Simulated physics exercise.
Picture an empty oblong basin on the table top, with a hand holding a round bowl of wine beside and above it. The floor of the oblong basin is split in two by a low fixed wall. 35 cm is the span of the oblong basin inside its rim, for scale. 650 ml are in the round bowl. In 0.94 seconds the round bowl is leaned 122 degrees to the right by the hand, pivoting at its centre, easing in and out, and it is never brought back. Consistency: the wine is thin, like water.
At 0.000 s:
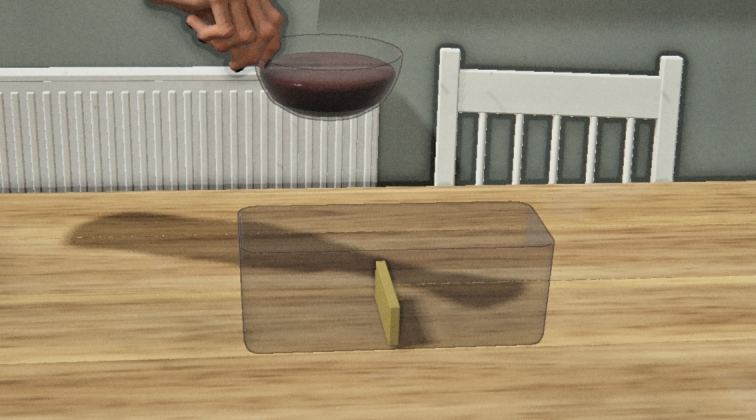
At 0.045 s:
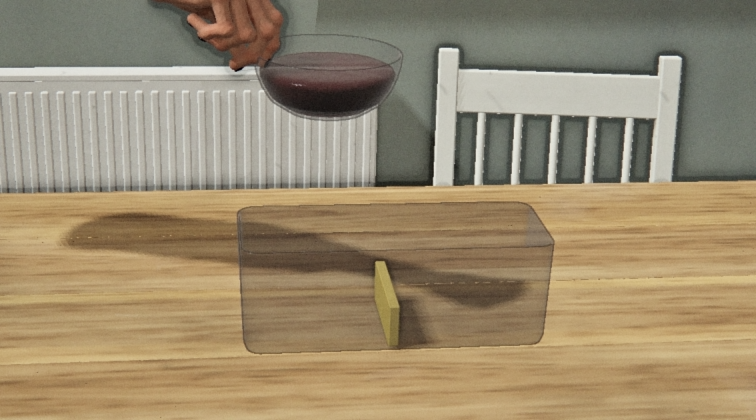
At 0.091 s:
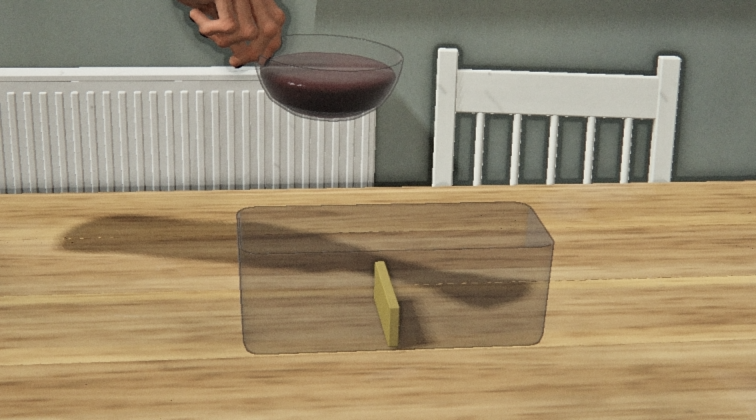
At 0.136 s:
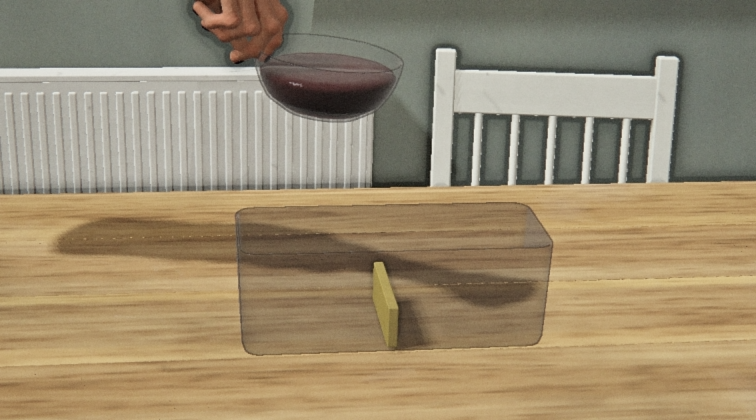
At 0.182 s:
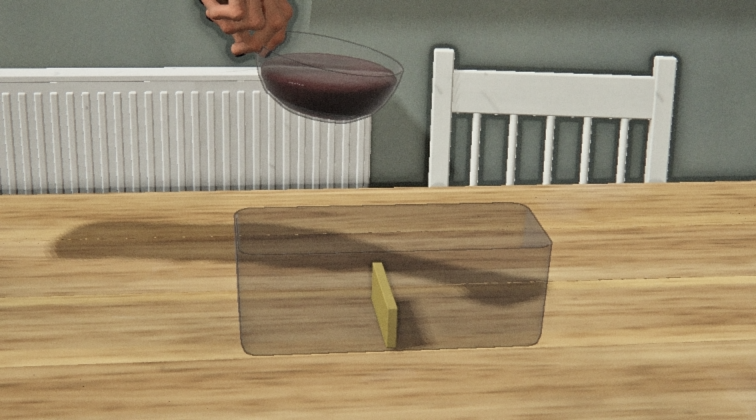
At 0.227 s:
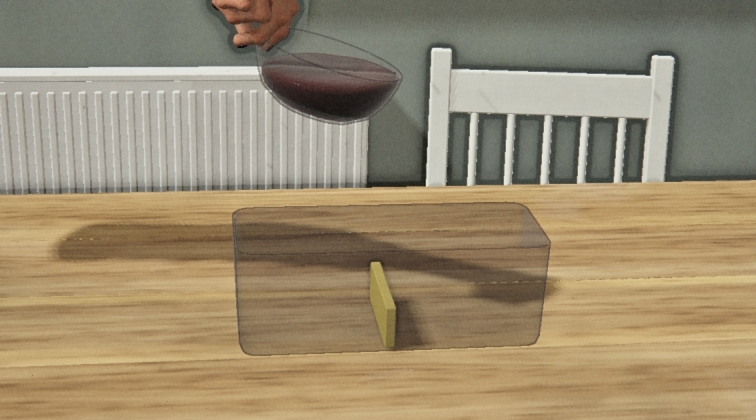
The clip shows a hand holding a clear round bowl of dark red wine above an empty transparent oblong basin with a small yellowish upright wall inside, on a wooden table, and gradually tilting the bowl to the right.
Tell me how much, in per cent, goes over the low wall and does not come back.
I would say about 86 per cent.
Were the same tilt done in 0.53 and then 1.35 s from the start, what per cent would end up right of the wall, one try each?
It comes to 75 per cent, and then 90 per cent.
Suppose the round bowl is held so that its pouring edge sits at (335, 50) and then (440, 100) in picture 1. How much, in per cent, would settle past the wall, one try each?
40 in a hundred, followed by 95 in a hundred.
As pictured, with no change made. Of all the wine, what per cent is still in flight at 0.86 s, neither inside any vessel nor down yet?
Around 3 percent of the liquid.
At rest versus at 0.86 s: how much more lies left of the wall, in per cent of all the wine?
Near 2 percent, more or less.
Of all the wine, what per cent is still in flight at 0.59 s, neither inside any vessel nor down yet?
Some 52 per cent, I reckon.
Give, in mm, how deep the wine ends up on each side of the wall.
Left part: About 4 mm; right part: About 24 mm.
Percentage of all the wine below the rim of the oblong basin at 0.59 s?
At that time the basin holds about 28 per cent of the liquid.
After 0.59 s the tilt is 85° and 19 per cent is still to pour, 0 is left of the wall and 28 right of it.
After 0.86 s the tilt is 120° and 0 per cent is still to pour, 12 is left of the wall and 86 right of it.
After 1.14 s the tilt is 122° and 0 per cent is still to pour, 13 is left of the wall and 85 right of it.
After 1.44 s the tilt is 122° and 0 per cent is still to pour, 13 is left of the wall and 85 right of it.
In the end 13 per cent lies left of the wall, 86 right of it and 1 outside.
